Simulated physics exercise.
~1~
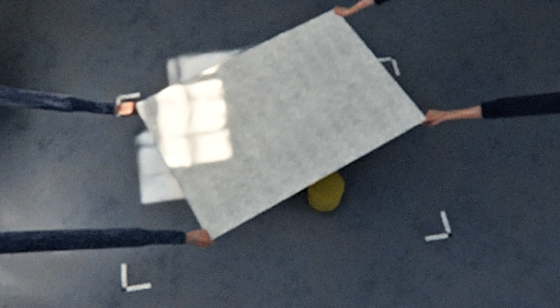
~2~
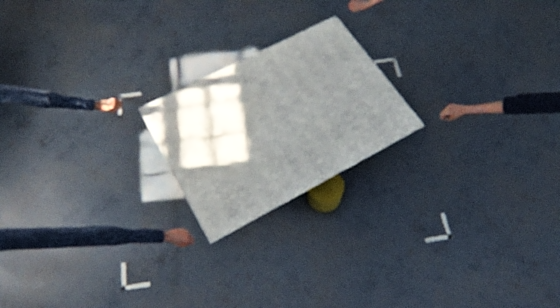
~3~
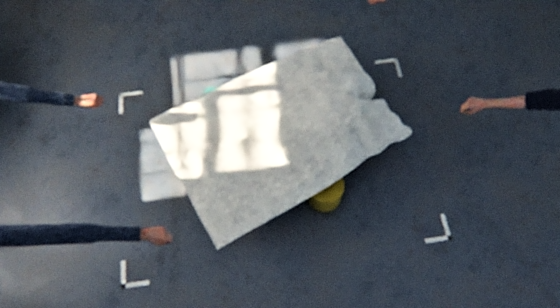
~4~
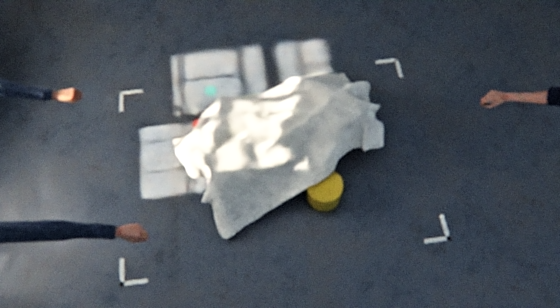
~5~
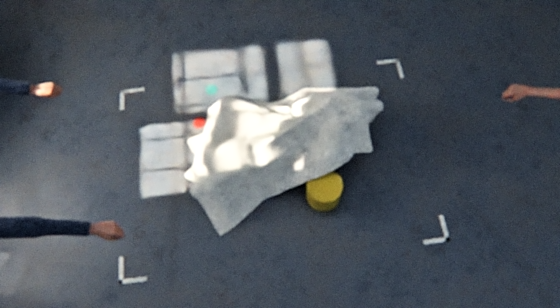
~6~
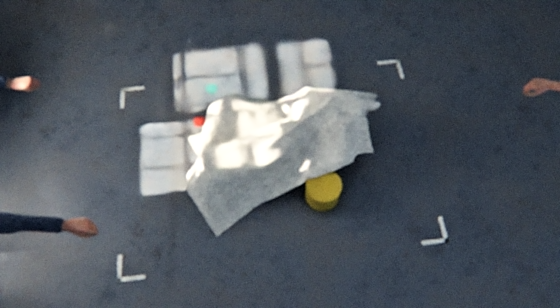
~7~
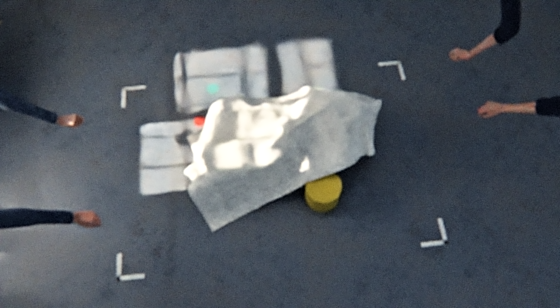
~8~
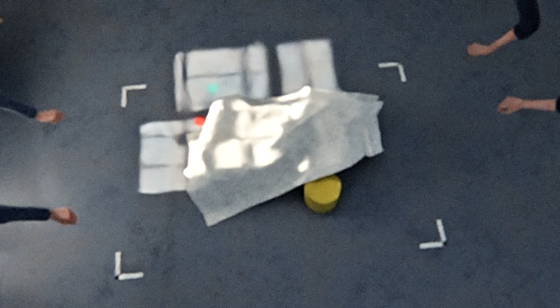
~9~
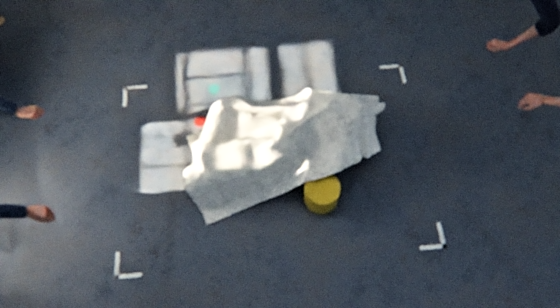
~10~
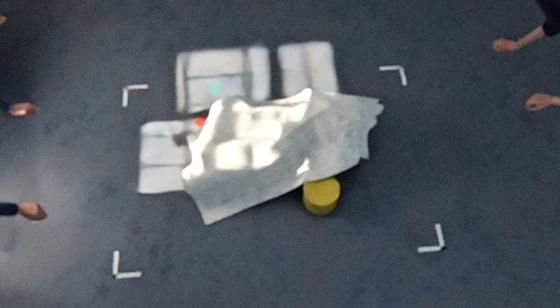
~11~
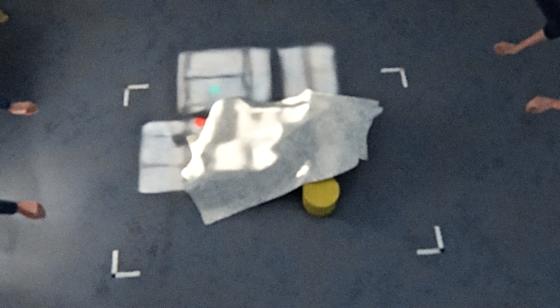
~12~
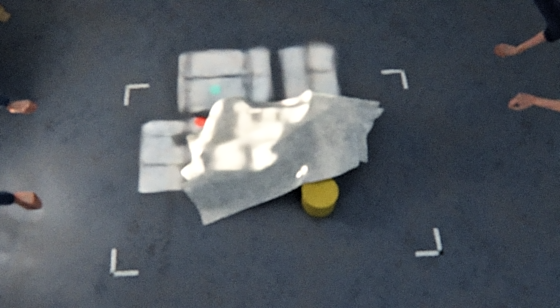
On a workshop floor, hands release a pale sheet that crumples beside a yellow bin.
